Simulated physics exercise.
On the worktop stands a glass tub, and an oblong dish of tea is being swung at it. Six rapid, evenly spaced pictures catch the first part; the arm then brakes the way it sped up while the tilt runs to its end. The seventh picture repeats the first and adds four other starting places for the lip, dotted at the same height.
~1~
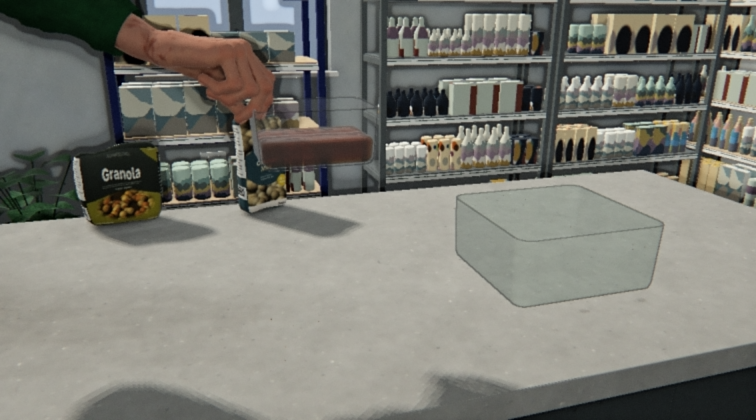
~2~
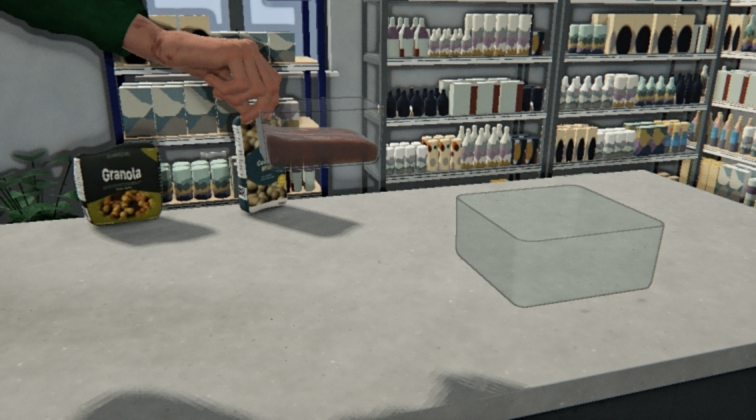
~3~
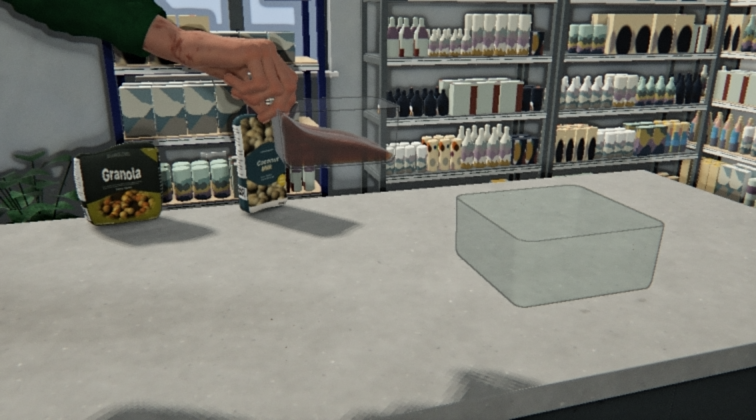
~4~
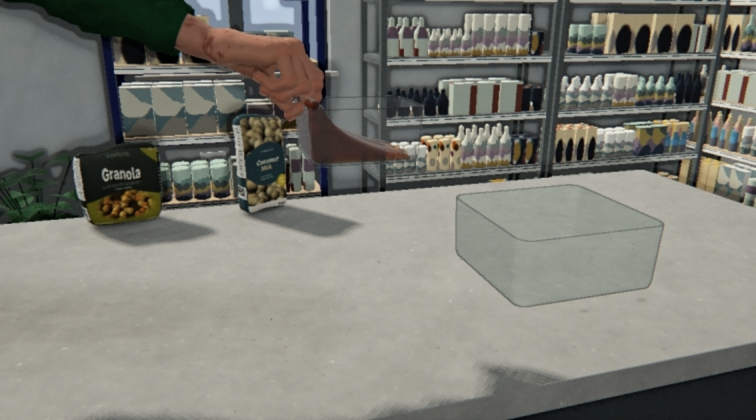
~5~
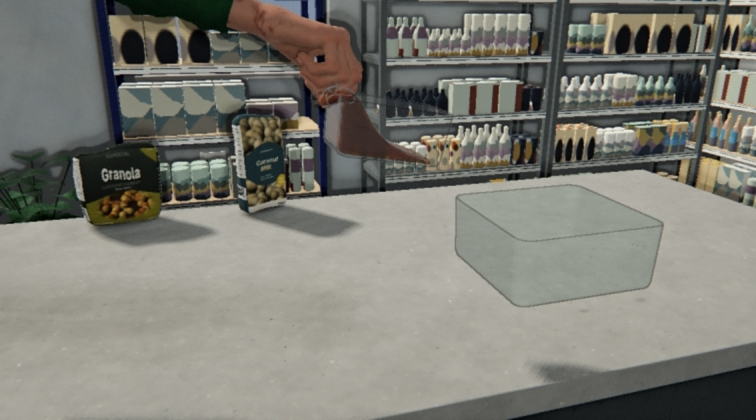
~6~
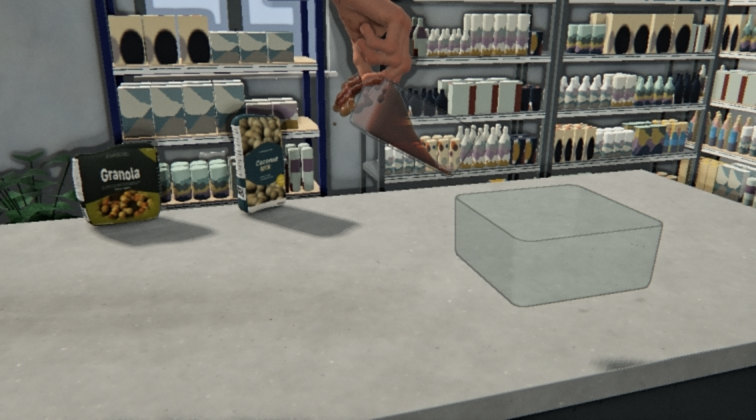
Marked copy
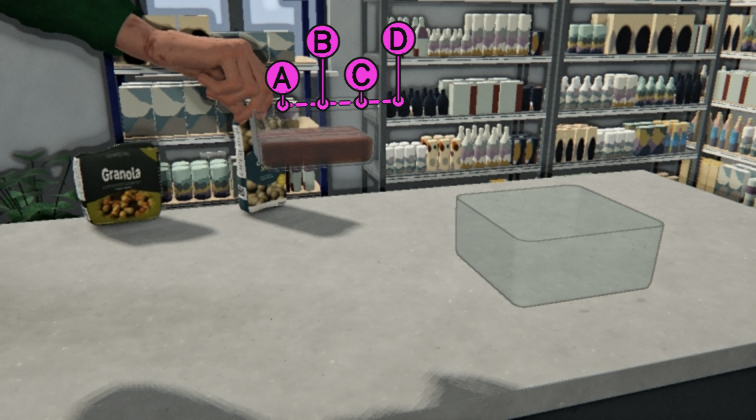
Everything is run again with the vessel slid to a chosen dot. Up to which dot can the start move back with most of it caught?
It is B.
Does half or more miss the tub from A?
Yes.
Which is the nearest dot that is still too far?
That is dot A.
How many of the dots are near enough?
Three of them.
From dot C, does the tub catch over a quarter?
Yes, clearly.
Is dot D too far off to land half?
No, that is safe.
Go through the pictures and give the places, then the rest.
Upright, lip at (367, 102); tub from (510, 306) to (647, 285); nothing has left yet.
Upright, lip at (373, 102); nothing has left yet.
Upright, lip at (388, 101); nothing has left yet.
Upright, lip at (411, 101); tea is over the rim, down to (312, 103).
Tipped about 10°, lip at (440, 109); tea is over the rim, down to (316, 105).
Tipped about 29°, lip at (467, 127); tea is over the rim, down to (335, 124).
On the marked copy, A at (282, 105); B at (322, 103); C at (361, 102); D at (398, 100).
For dot A, about 19 % lands in the tub, 78 % falls short and 3 % goes beside or beyond.
For dot B, about 68 % lands in the tub, 24 % falls short and 8 % goes beside or beyond.
For dot C, about 72 % lands in the tub, 16 % falls short and 12 % goes beside or beyond.
For dot D, about 79 % lands in the tub, 12 % falls short and 9 % goes beside or beyond.
